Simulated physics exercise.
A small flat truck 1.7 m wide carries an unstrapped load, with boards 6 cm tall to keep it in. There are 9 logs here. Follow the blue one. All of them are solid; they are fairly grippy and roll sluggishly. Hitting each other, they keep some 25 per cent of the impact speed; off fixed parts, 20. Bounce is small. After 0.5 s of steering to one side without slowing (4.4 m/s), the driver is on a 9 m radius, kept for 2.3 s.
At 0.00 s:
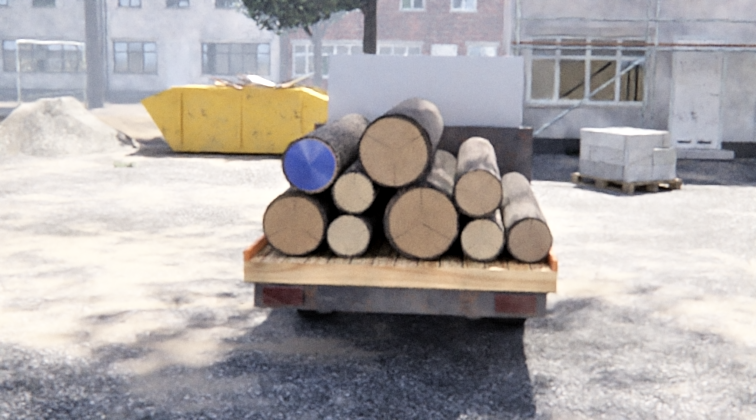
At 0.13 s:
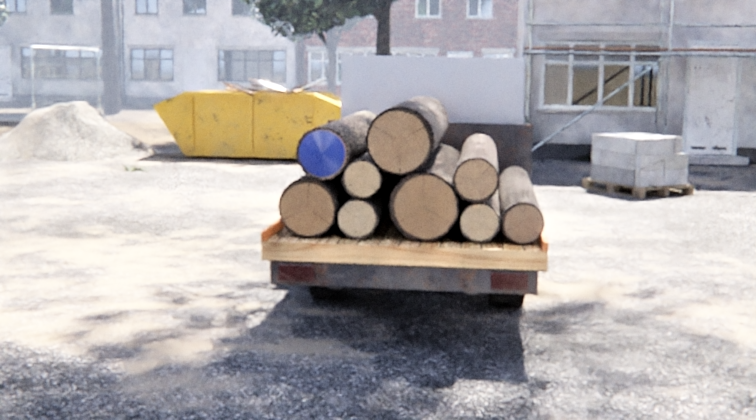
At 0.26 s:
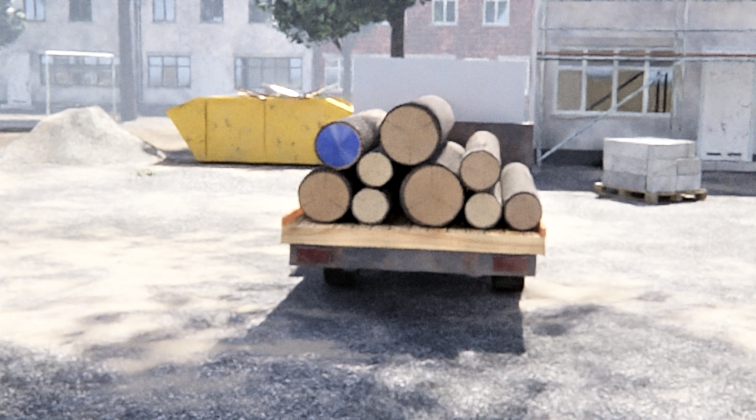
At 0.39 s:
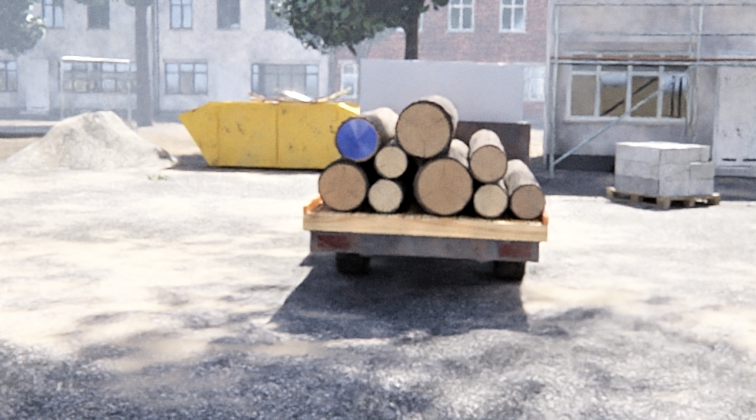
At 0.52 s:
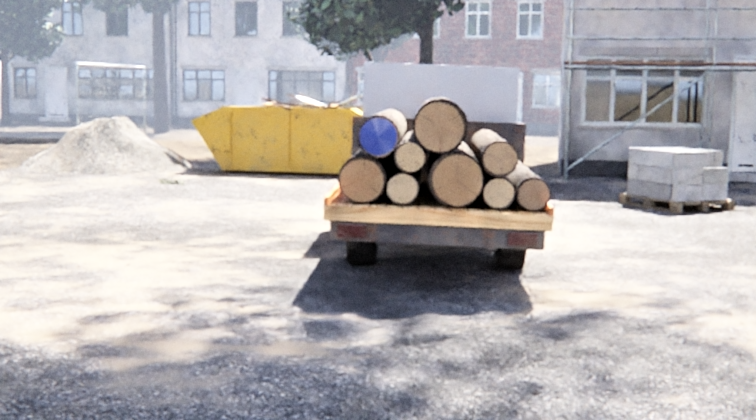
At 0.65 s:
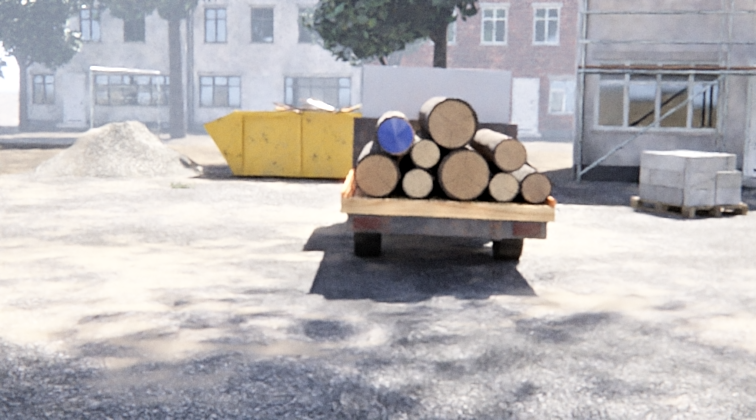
A flatbed truck stacked with logs drives away across a yard, its bed tilting slightly right.
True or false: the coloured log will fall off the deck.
False.
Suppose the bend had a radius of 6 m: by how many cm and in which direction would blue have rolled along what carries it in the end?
I'd say close to 10 cm off to the right.
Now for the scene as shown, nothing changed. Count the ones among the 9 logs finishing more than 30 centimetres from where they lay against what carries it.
Count: 2.
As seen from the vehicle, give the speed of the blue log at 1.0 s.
Near 0.0 m/s at that time.
Then, 1.0 s in, blue is up on others, 45 cm from the left edge; 0 off so far.
In the end (3.3 s), blue is up on others, 45 cm from the left edge; 2 off so far.
